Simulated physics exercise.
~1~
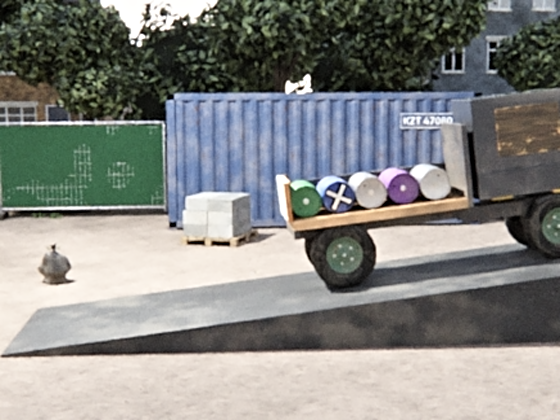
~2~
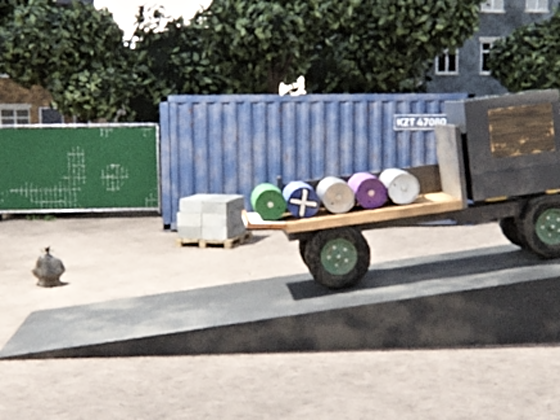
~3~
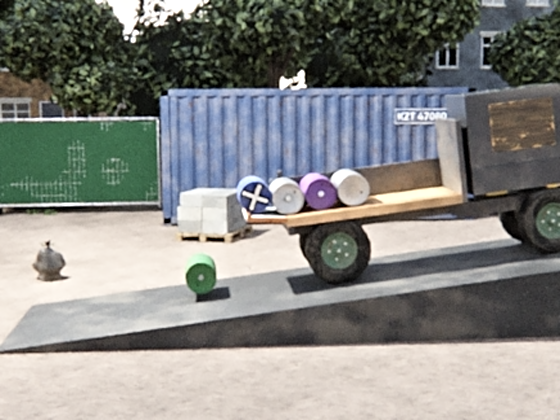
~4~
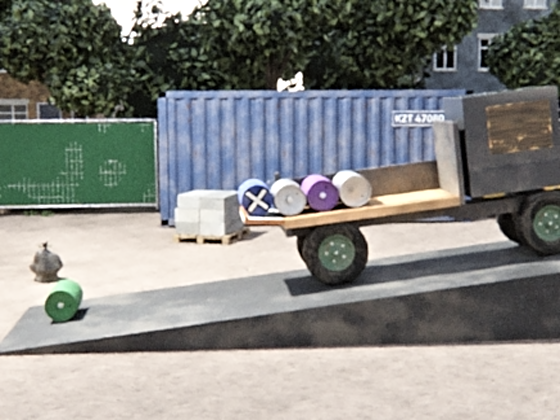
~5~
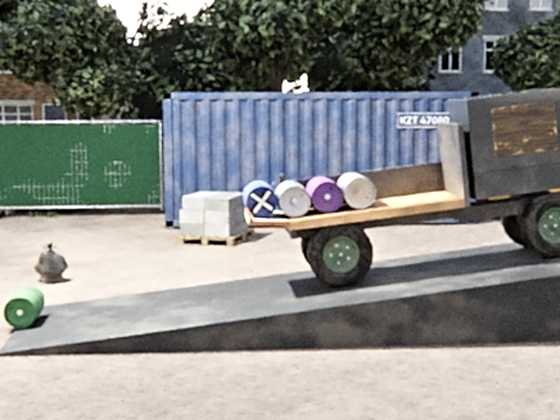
In a yard with a blue container behind, the tailgate of a truck parked on a ramp drops and five barrels roll left; the green one falls off and rolls down the ramp to its foot, while the other four stay aboard, the blue one on the lowered gate.
